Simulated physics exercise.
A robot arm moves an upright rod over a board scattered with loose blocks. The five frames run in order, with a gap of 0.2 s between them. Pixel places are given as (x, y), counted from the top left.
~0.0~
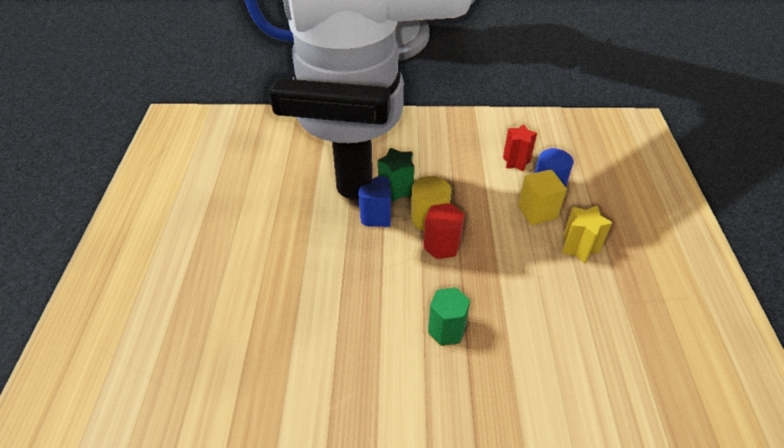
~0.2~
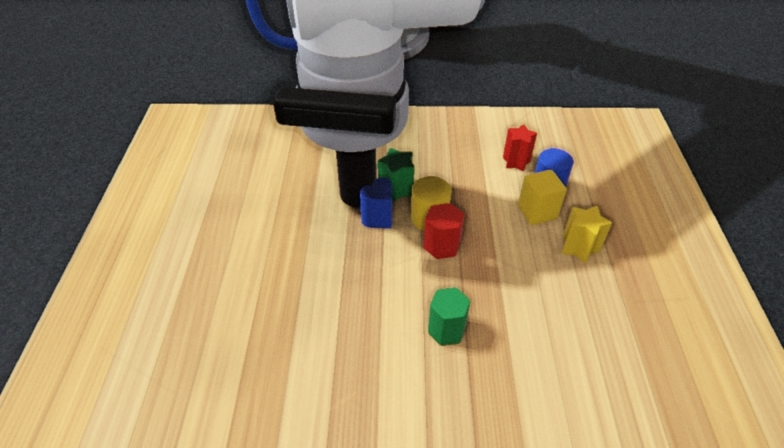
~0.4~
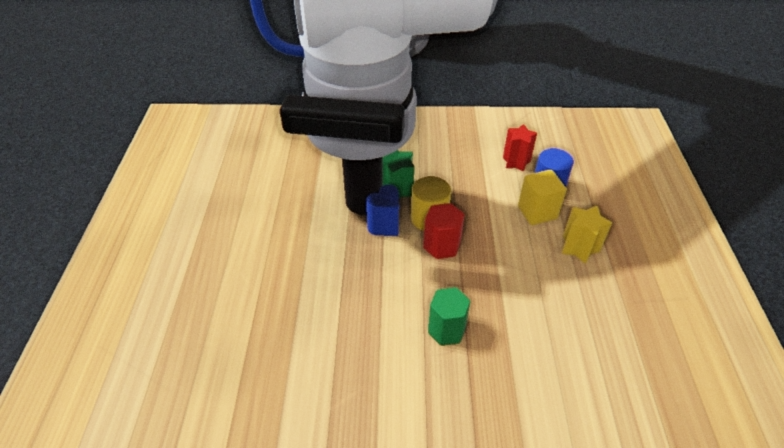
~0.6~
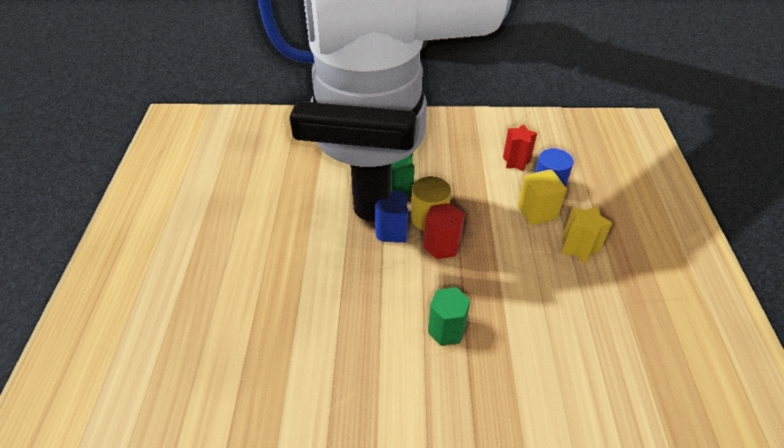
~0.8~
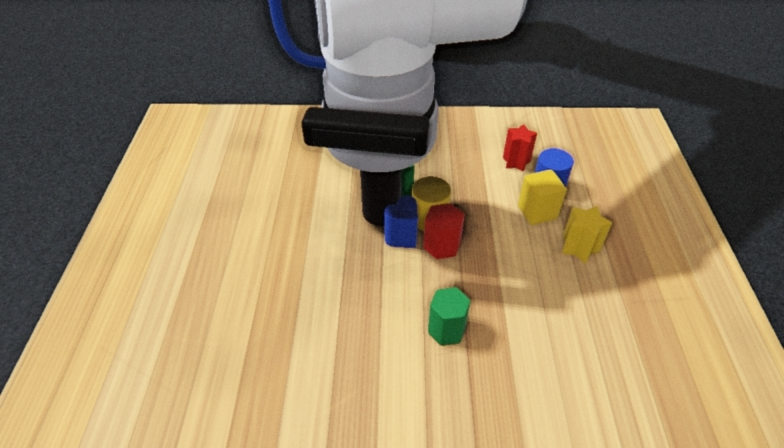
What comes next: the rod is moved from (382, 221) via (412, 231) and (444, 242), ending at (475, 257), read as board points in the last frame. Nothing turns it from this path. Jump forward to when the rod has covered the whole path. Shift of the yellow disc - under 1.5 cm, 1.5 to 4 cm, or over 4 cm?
Overall it shifts between 1.5 and 4 cm.
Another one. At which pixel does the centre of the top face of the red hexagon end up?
Around (517, 242).
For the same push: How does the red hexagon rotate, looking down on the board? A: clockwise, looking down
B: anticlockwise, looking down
(B)
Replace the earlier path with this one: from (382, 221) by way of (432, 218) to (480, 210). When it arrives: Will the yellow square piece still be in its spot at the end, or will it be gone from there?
It gets displaced.
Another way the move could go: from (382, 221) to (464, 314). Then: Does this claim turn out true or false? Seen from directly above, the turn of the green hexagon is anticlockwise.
This is false.
The first path, step by step. Halfway along, rod (429, 228); blue heart-shaped block (444, 230), turned 25° clockwise; yellow disc (459, 188); red hexagon (480, 229), turned 25° anticlockwise.
At the end, rod (476, 248); green star unmoved; blue heart-shaped block (460, 248), turned 80° clockwise; yellow disc (464, 188); red hexagon (517, 242), turned 50° anticlockwise.
